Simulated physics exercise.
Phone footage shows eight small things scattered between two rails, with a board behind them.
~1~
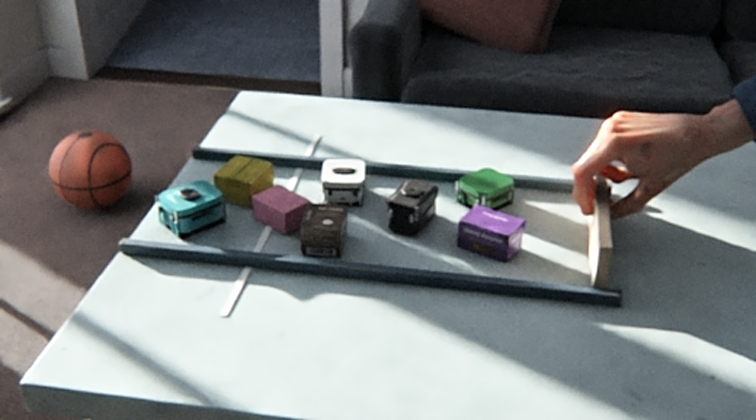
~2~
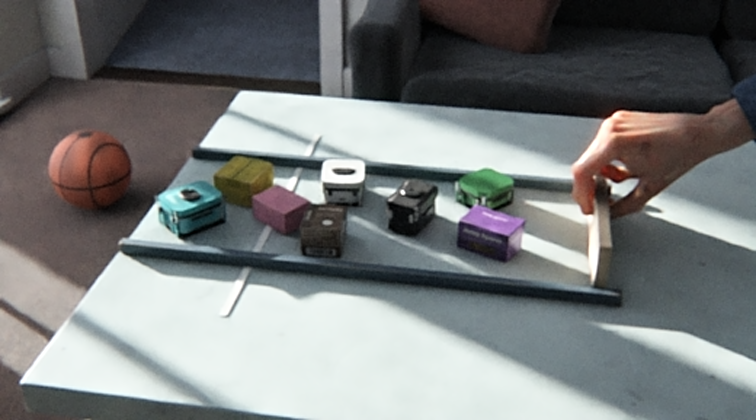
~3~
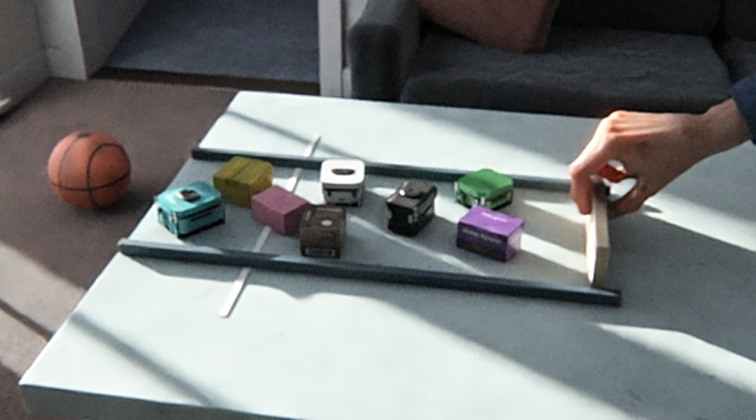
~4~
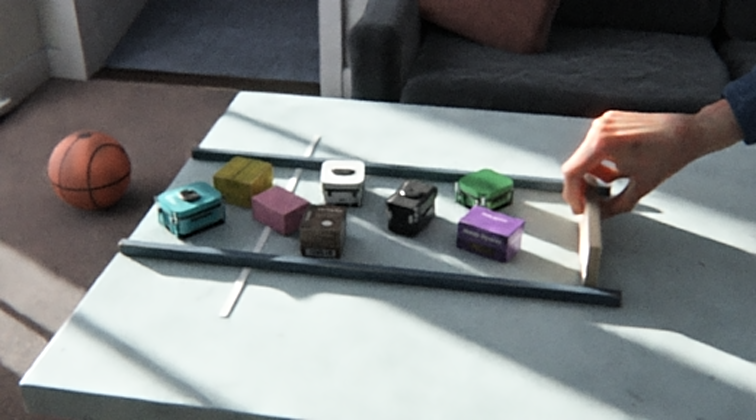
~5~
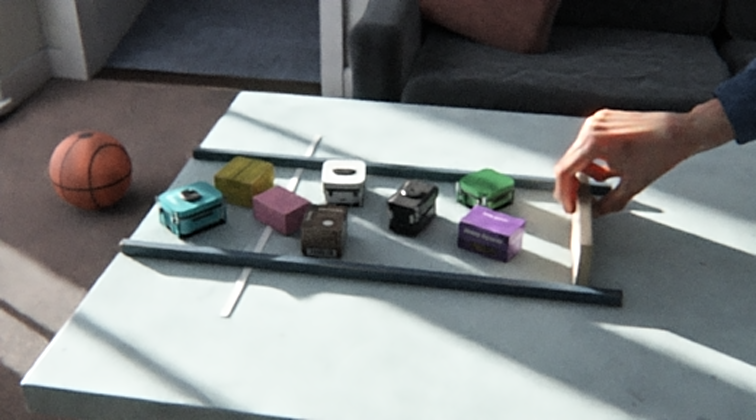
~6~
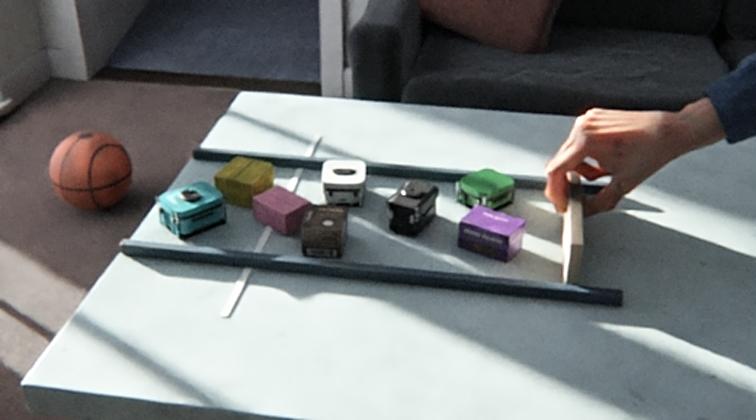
At first, a hand holds a pale board upright at the right end of two dark rails on a table, with eight small, colourful boxes and cases scattered between them. The hand then slides the board slightly left towards the purple and green items, while all the objects stay still.
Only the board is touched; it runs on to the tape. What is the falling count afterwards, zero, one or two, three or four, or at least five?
Afterwards the falling count is zero.
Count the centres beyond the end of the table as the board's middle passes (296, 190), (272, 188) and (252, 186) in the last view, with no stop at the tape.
The numbers are 0, 0 and 2.
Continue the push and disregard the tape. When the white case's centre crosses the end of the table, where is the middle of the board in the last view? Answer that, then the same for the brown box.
Its middle is around (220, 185) and around (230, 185).
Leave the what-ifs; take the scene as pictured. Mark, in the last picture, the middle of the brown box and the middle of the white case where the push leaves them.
The brown box ends at (185, 227) and the white case at (233, 174).
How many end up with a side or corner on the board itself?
Result: 3 in all.
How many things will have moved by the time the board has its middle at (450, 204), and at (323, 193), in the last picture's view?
3 at one spot and 7 at the other.
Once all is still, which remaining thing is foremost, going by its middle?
Turquoise case.
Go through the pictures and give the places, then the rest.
In the first frame, turquoise case (192, 208); yellow box (245, 181); pink block (282, 209); board (599, 218); tape (278, 210).
In the second frame, yellow box (244, 181); black case (413, 207).
In the third frame, pink block (281, 209); brown box (324, 231).
In the fourth frame, turquoise case (191, 210); white case (343, 184).
In the fifth frame, yellow box (245, 182); board (581, 216).
In the sixth frame, turquoise case (192, 210); yellow box (245, 182); pink block (283, 210); board (572, 215); tape (279, 211).
Soon after, none off yet; turquoise case at rest near (192, 210); yellow box at rest near (245, 182); pink block at rest near (283, 210).
After that, none off yet; turquoise case at rest near (192, 210); yellow box at rest near (245, 182); pink block at rest near (282, 210).
And then, none off yet; turquoise case at rest near (192, 210); yellow box displaced a little near (226, 178); pink block displaced about its own width near (245, 205).
In the end, the number that fall off is zero.
